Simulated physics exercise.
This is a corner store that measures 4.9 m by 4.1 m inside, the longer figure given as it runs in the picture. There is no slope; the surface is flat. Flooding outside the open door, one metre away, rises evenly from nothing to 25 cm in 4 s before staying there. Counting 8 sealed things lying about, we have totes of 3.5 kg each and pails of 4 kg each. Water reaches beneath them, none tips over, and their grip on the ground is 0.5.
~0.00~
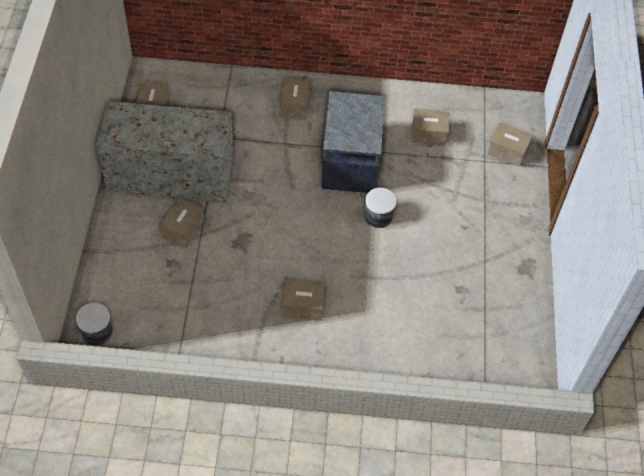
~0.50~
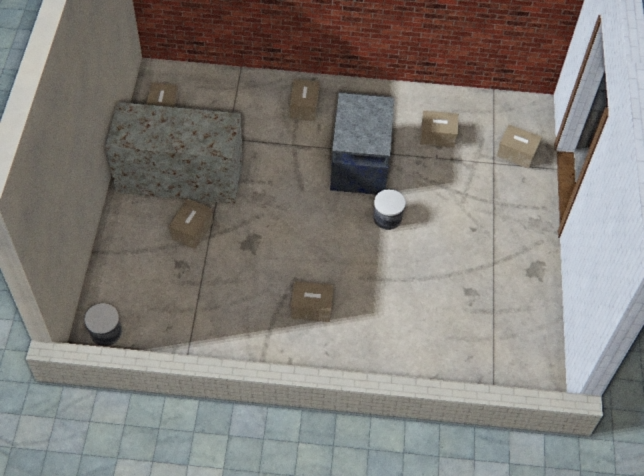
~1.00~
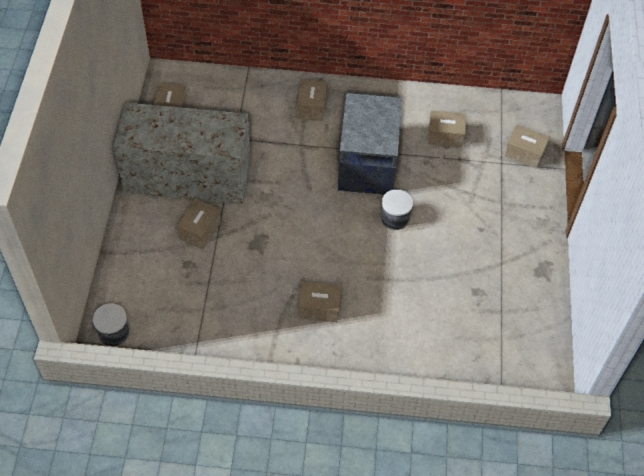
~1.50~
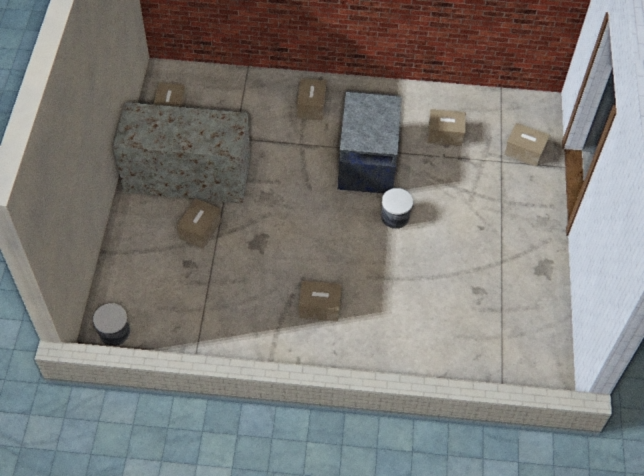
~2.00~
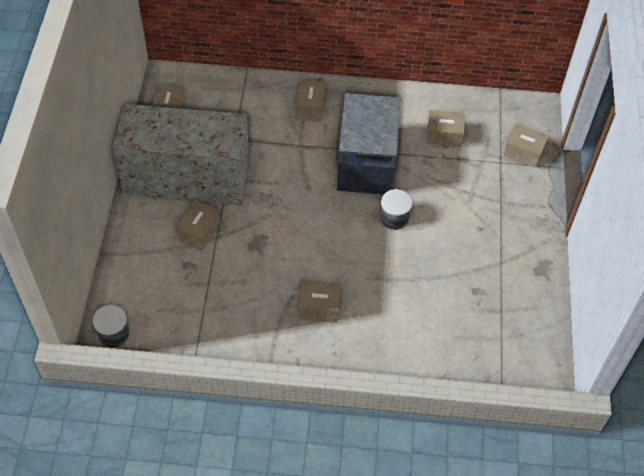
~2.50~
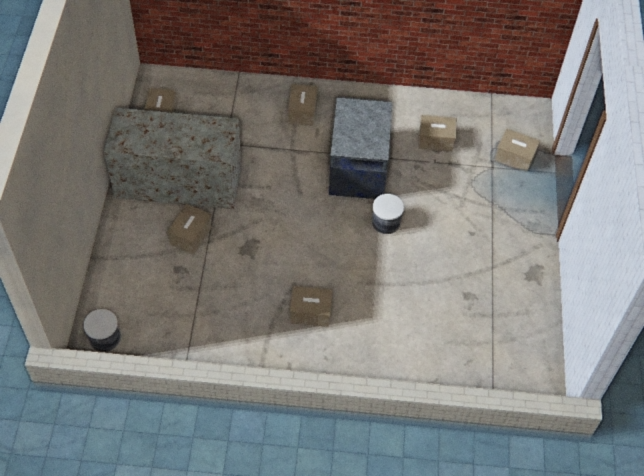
A big speckled block, a dark block, small boxes and two pails stayed put in a walled room while water covered the ground outside, then crept in through the doorway on the right.
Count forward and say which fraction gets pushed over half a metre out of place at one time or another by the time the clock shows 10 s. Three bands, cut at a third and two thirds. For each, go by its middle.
Most likely a clear majority gets moved that far.
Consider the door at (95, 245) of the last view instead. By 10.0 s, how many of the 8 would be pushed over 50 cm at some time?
The answer then is 4.
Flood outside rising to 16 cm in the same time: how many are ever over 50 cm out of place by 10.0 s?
5.
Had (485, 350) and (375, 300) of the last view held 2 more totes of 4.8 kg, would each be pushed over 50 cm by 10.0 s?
In turn: Within the mark, beyond the mark.
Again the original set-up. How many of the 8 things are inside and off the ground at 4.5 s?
That would be 0 of them.
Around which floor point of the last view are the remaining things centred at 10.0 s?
Somewhere near (174, 197).
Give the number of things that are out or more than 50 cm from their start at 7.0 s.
Tally at that time: 6.
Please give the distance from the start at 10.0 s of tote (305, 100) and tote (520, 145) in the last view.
The first is 140 cm from its start, the second 300 cm.
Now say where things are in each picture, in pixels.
The first frame shows a tote at (304, 294) rests on the ground; a tote at (431, 120) rests on the ground; 0.0 m2 under water; 0 of 8 have shifted.
The second frame shows a tote at (312, 296), on the bottom; a tote at (440, 122) rests on the ground; 0.0 m2 under water; 0 of 8 have shifted.
The third frame shows a tote at (320, 296), on the bottom; a tote at (448, 122) rests on the ground; water covers 0.0 m2; 0 of 8 have shifted.
The fourth frame shows a tote at (320, 295) rests on the ground; a tote at (448, 121) rests on the ground; water covers 0.0 m2; 0 of 8 have shifted.
The fifth frame shows a tote at (320, 296), on the bottom; a tote at (447, 122) rests on the ground; water covers 0.1 m2; 0 of 8 have shifted.
The sixth frame shows a tote at (311, 301), on the bottom; a tote at (438, 126), on the bottom; water covers 0.6 m2; 0 of 8 have shifted.
After 3.5 s 1 of 8 are over 50 cm from their spots; 0 afloat.
After 4.5 s 3 of 8 are over 50 cm from their spots; 0 afloat.
After 7.0 s 6 of 8 are over 50 cm from their spots; 4 afloat.
After 10.0 s 7 of 8 are over 50 cm from their spots, and 7 have been at some point; 8 afloat.
